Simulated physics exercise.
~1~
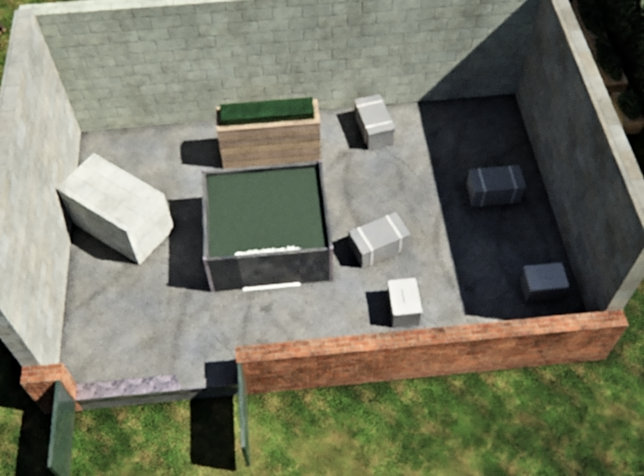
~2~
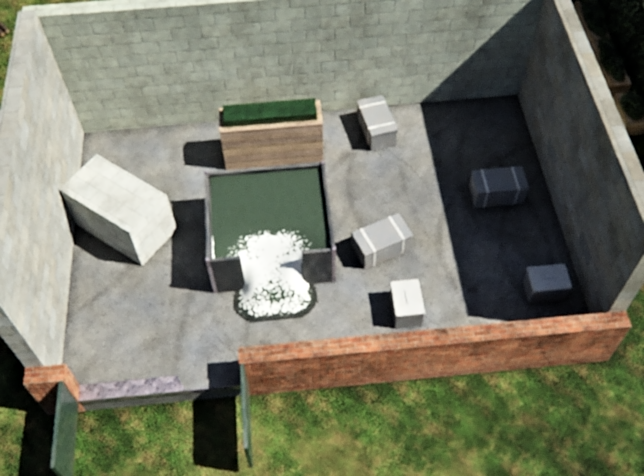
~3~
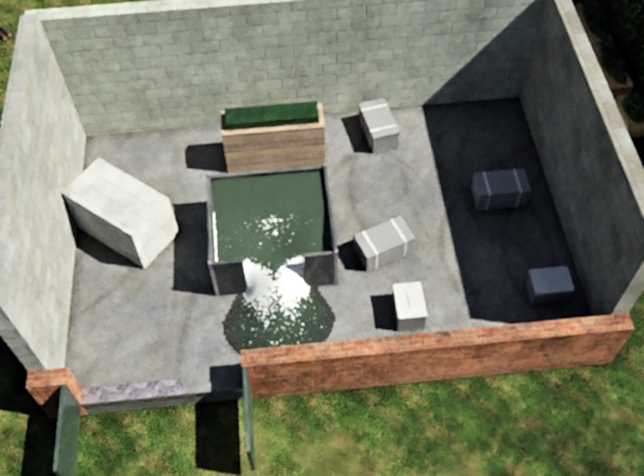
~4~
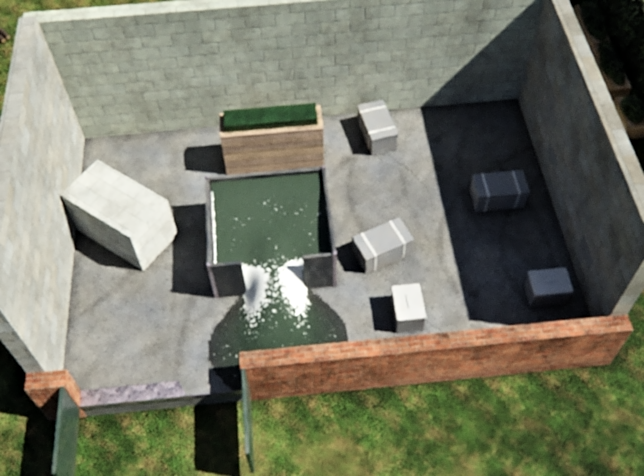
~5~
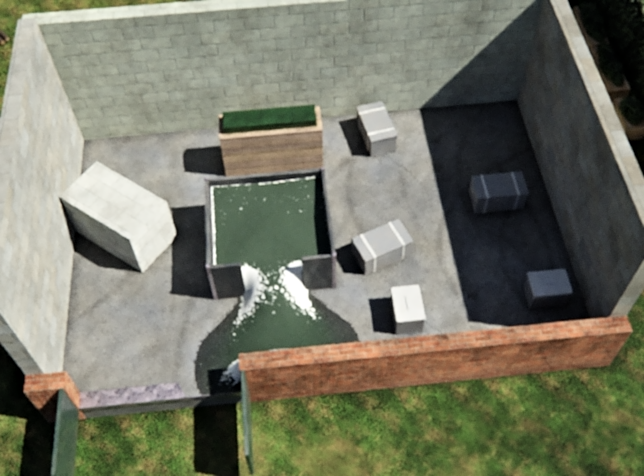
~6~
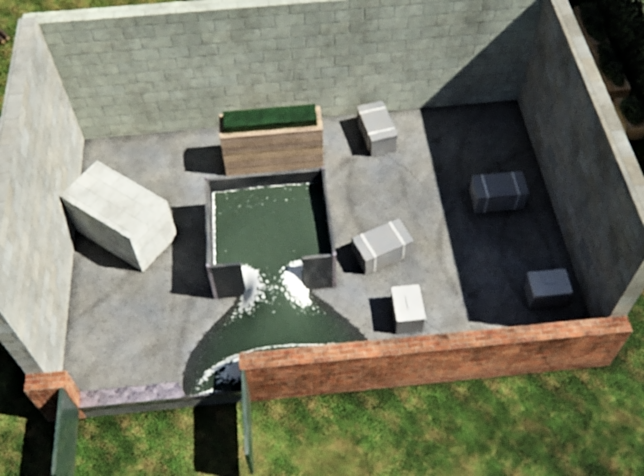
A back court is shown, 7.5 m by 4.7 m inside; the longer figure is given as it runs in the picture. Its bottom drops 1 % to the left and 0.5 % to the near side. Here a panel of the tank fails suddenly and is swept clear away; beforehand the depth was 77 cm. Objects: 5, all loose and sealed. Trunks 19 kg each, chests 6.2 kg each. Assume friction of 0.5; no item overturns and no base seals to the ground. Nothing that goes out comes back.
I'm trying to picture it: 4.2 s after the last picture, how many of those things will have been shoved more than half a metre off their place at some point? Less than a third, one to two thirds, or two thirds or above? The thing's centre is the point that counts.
My guess is it is going to land in the middle band.
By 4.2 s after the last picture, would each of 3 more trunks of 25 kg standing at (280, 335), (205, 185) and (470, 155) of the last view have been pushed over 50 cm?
Result, in sequence: Above the mark / below the mark / below the mark.
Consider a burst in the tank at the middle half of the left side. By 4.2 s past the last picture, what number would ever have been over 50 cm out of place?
Result: 0 of them.
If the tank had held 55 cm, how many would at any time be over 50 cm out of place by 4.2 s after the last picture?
2.
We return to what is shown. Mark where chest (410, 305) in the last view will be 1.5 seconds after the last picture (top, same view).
It would be close to (468, 230) by then.
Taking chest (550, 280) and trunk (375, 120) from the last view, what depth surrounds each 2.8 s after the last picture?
Around 12 cm and 0 cm.
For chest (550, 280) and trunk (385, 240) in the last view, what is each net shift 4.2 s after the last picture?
Net shifts, in order: 150 cm and 0 cm.
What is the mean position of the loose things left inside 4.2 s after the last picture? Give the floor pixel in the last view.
Centred roughly on (450, 189).
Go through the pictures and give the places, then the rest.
The first picture shows a trunk at (380, 233) rests on the ground; a chest at (405, 296), on the bottom; water covers 2.5 m2; 0 of 5 have shifted.
The second picture shows a trunk at (382, 234), on the bottom; a chest at (408, 297), on the bottom; 3.1 m2 under water; 0 of 5 have shifted.
The third picture shows a trunk at (385, 236) rests on the ground; a chest at (410, 300), on the bottom; 4.0 m2 under water; 0 of 5 have shifted.
The fourth picture shows a trunk at (383, 238) rests on the ground; a chest at (409, 301) rests on the ground; water covers 4.6 m2; 0 of 5 have shifted.
The fifth picture shows a trunk at (383, 240) rests on the ground; a chest at (408, 303), on the bottom; 4.9 m2 under water; 0 of 5 have shifted.
The sixth picture shows a trunk at (383, 239) rests on the ground; a chest at (408, 303), on the bottom; water covers 5.2 m2; 0 of 5 have shifted.
Then, 0.4 s after the last picture 0 of 5 are over 50 cm from their spots; 0 afloat.
Then, 1.5 s after the last picture 1 of 5 are over 50 cm from their spots; 1 afloat.
Then, 2.8 s after the last picture 2 of 5 are over 50 cm from their spots; 2 afloat.
Then, 4.2 s after the last picture 3 of 5 are over 50 cm from their spots, and 3 have been at some point; 2 afloat.
